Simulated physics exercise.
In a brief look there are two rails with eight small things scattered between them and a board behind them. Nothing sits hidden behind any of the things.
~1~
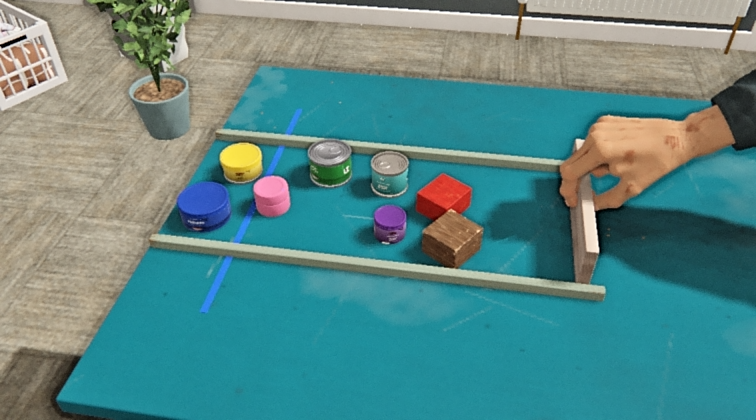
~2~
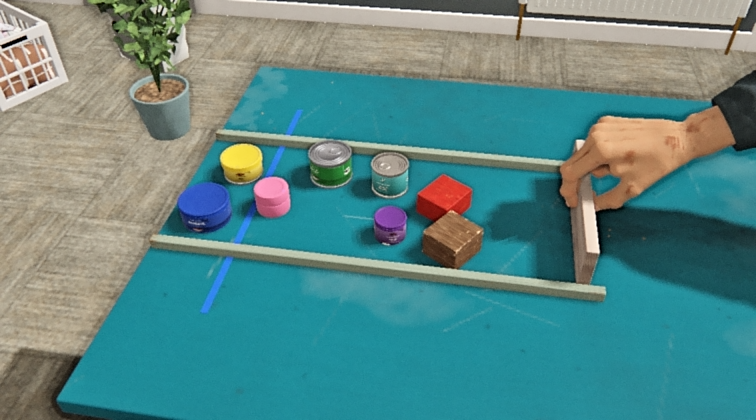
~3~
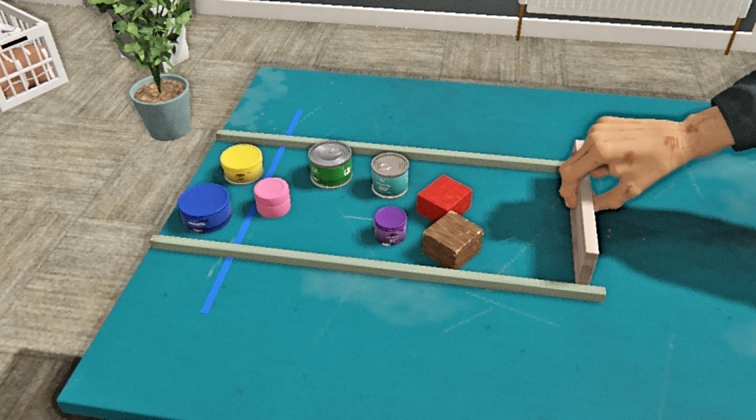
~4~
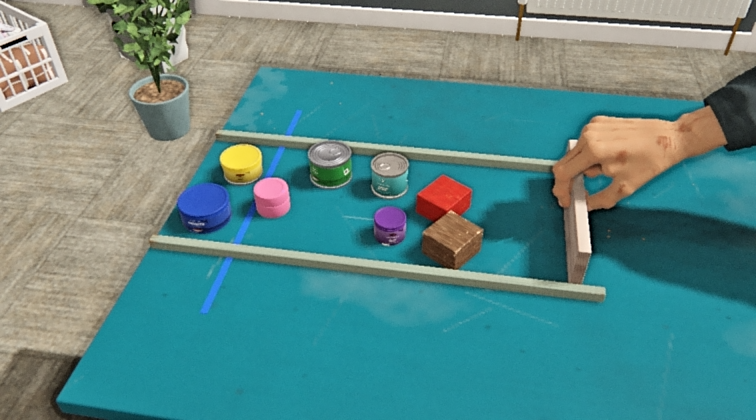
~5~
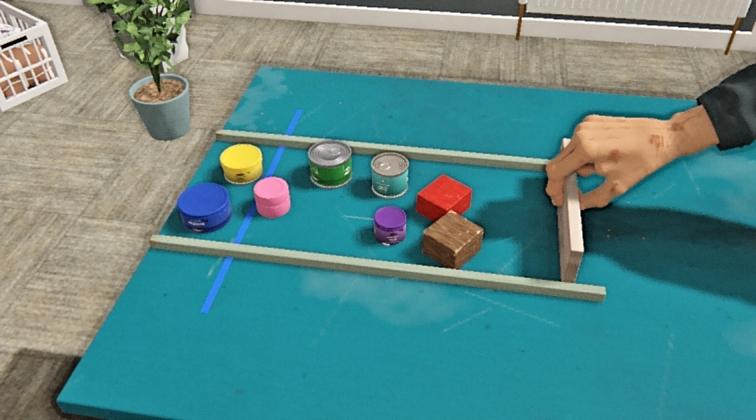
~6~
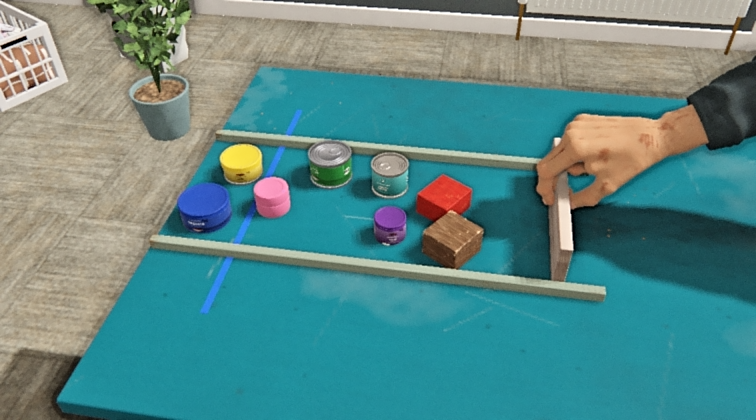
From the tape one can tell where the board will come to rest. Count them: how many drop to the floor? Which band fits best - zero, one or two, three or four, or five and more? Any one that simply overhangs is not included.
The band that fits is one or two.
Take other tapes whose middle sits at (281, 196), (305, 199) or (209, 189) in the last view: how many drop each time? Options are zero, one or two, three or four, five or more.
Taking the tapes one after another, the count is not one, then not one, then 5 or more.
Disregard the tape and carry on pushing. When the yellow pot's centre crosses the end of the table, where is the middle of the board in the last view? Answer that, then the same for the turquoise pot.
For the yellow pot at (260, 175), for the turquoise pot at (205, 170).
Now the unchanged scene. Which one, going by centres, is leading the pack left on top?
The yellow pot finishes closest.
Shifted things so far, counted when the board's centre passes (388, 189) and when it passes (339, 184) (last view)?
4 by the first point, 6 by the second.
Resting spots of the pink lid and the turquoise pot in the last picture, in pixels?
Roughly (209, 181); the other one roughly (253, 158).
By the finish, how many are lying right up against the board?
Result: 3 in all.
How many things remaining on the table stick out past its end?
The total would be 1.
A little later, none off yet; blue tub at rest near (205, 208); yellow pot at rest near (242, 165); pink lid at rest near (272, 198).
When it is over, the number that fall off is one or two; down, blue tub.
